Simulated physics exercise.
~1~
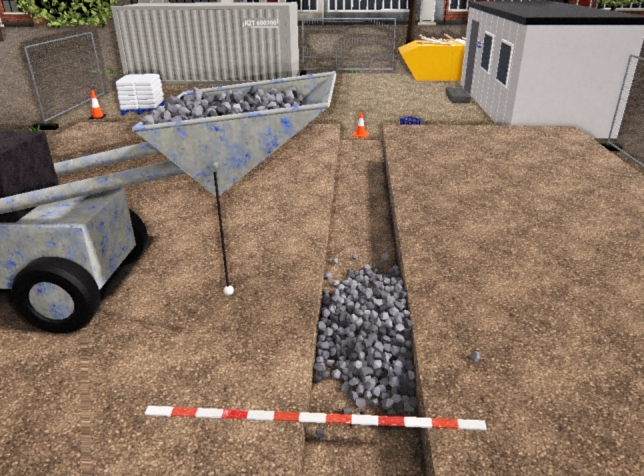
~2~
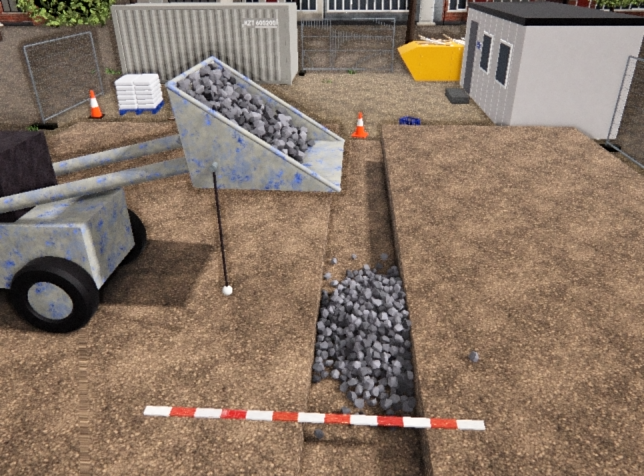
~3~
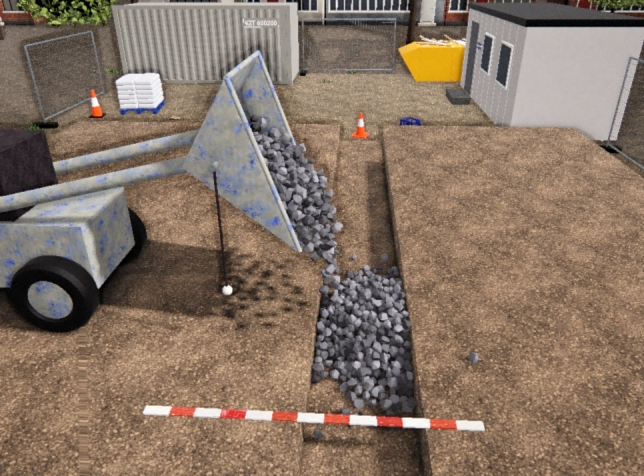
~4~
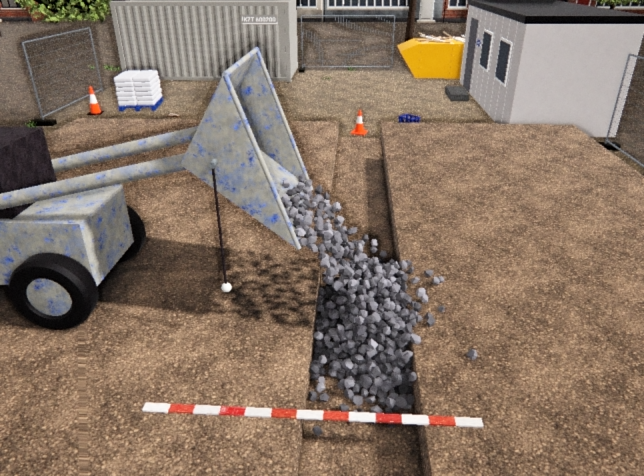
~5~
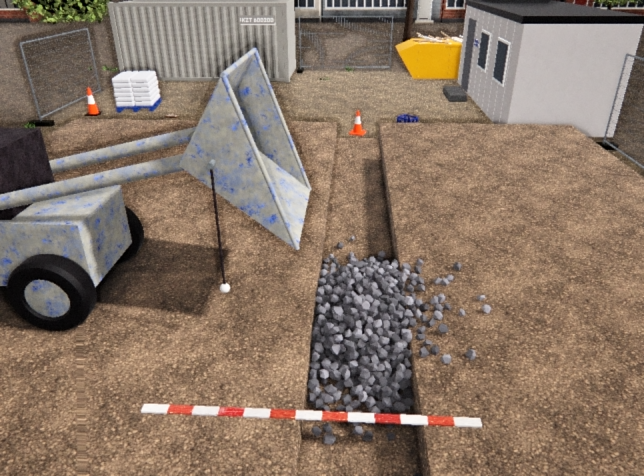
Loader bucket tipping grey stones onto an earlier heap in a trench, emptying completely as a few scatter past the right edge.
